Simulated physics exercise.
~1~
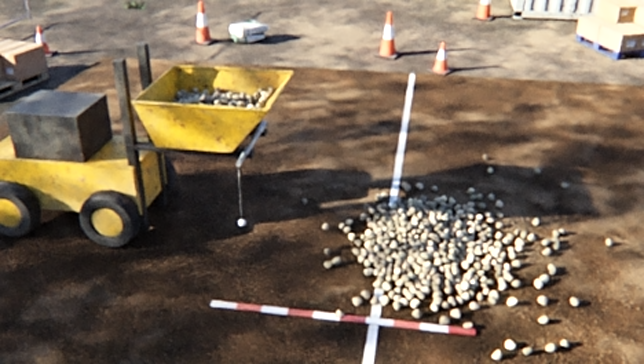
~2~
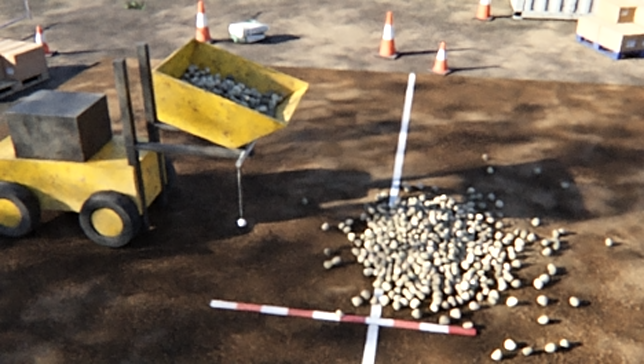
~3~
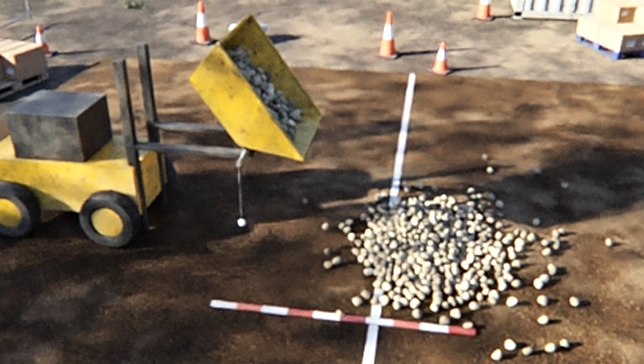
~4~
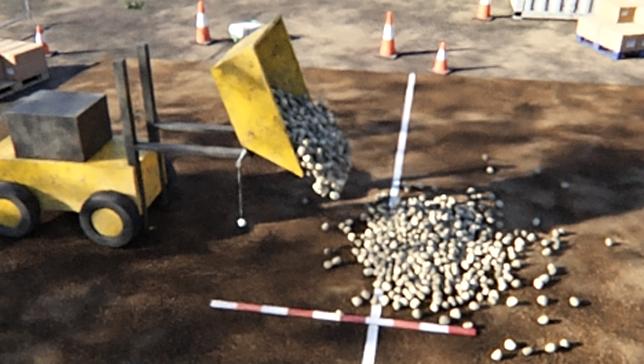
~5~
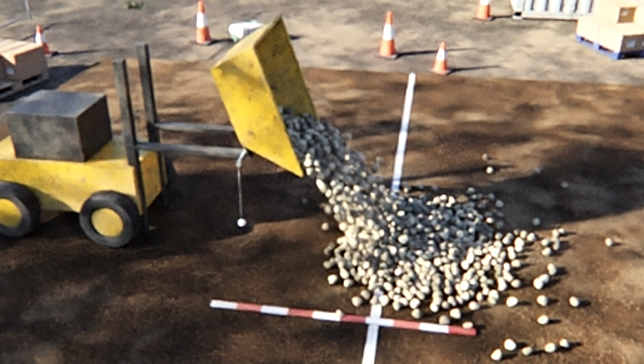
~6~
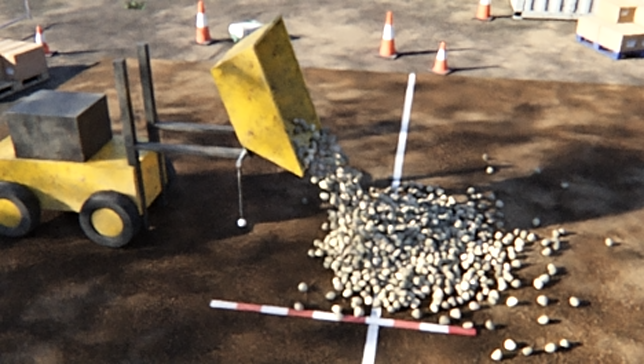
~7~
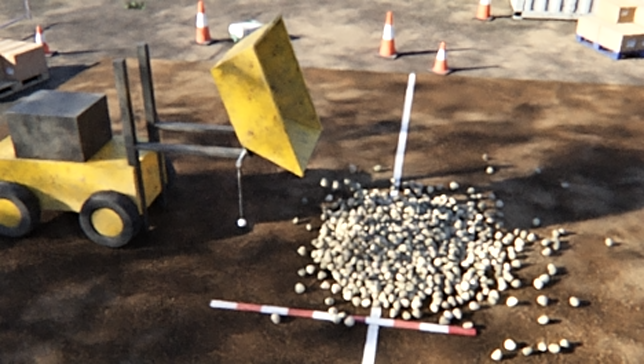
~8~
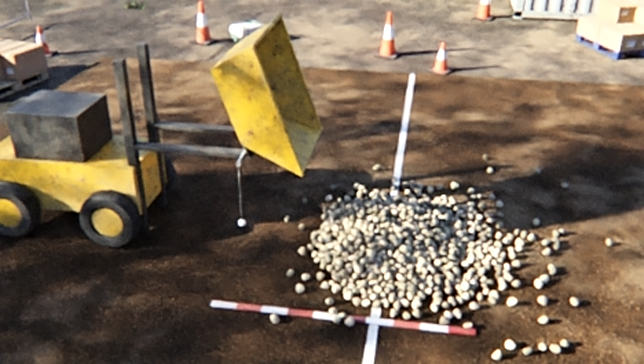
On a dirt yard, a yellow skip tips its stones onto a loose pile and empties.
